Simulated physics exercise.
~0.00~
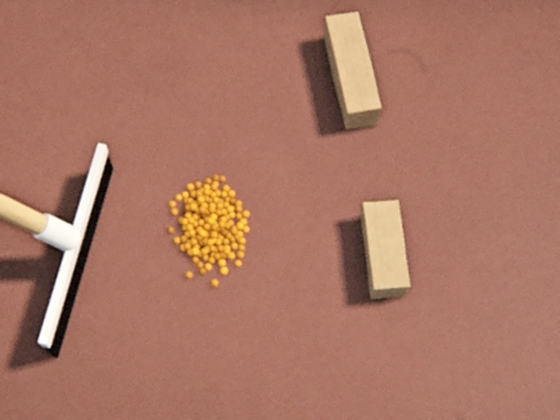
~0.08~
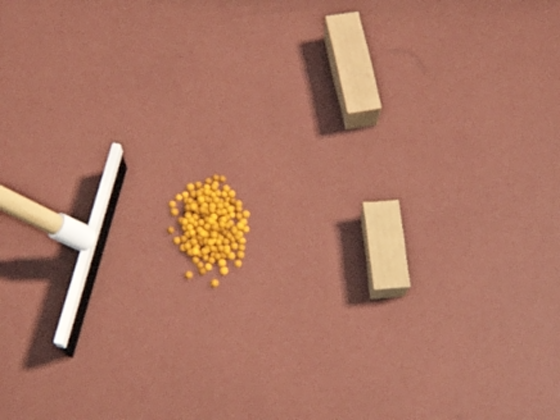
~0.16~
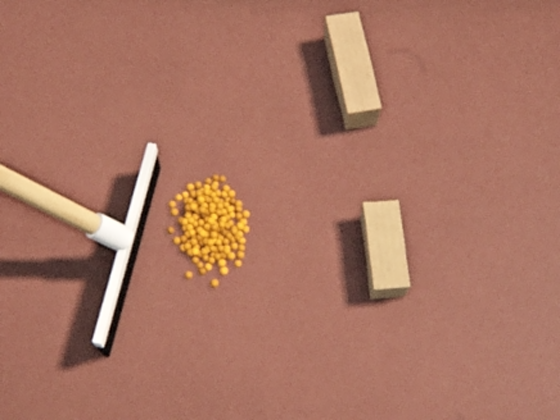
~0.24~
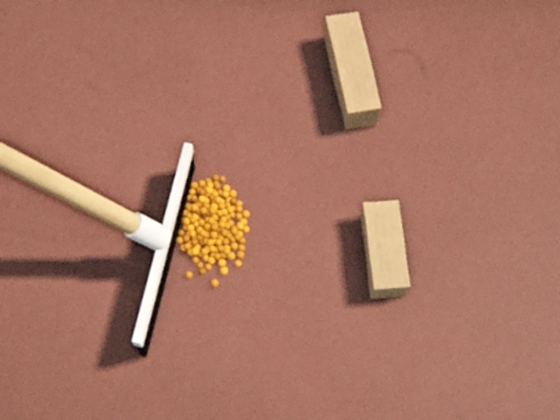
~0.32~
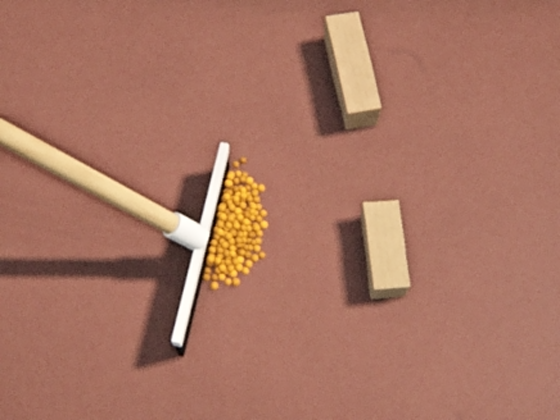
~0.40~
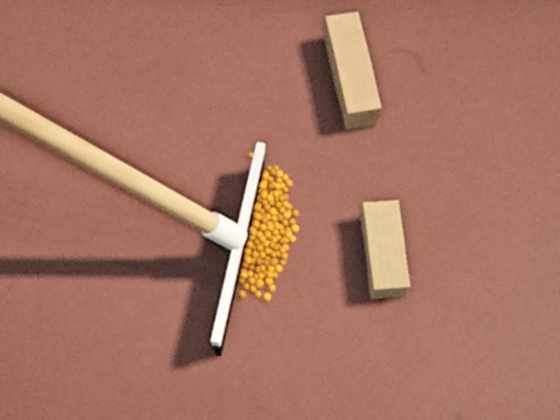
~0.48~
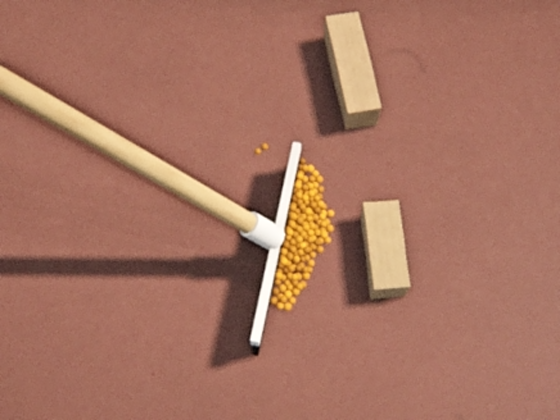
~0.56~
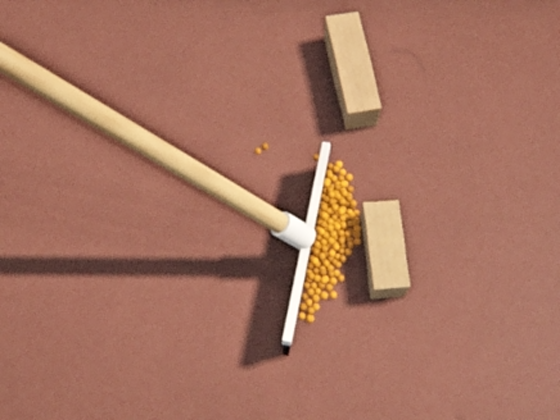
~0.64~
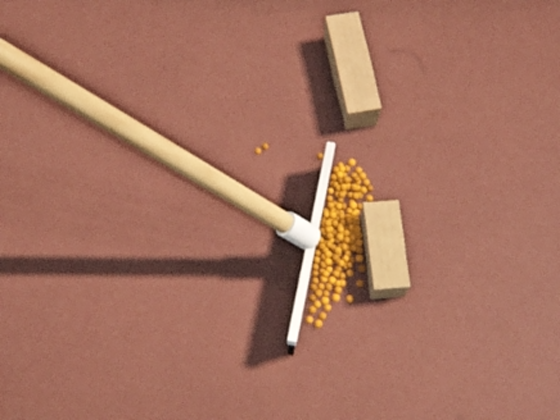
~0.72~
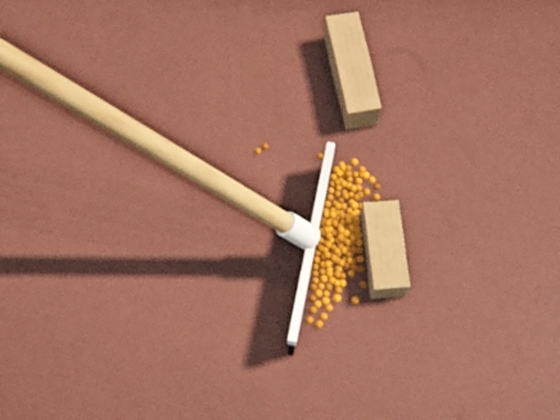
A squeegee pushes a pile of corn kernels right until they bunch against a wooden block.
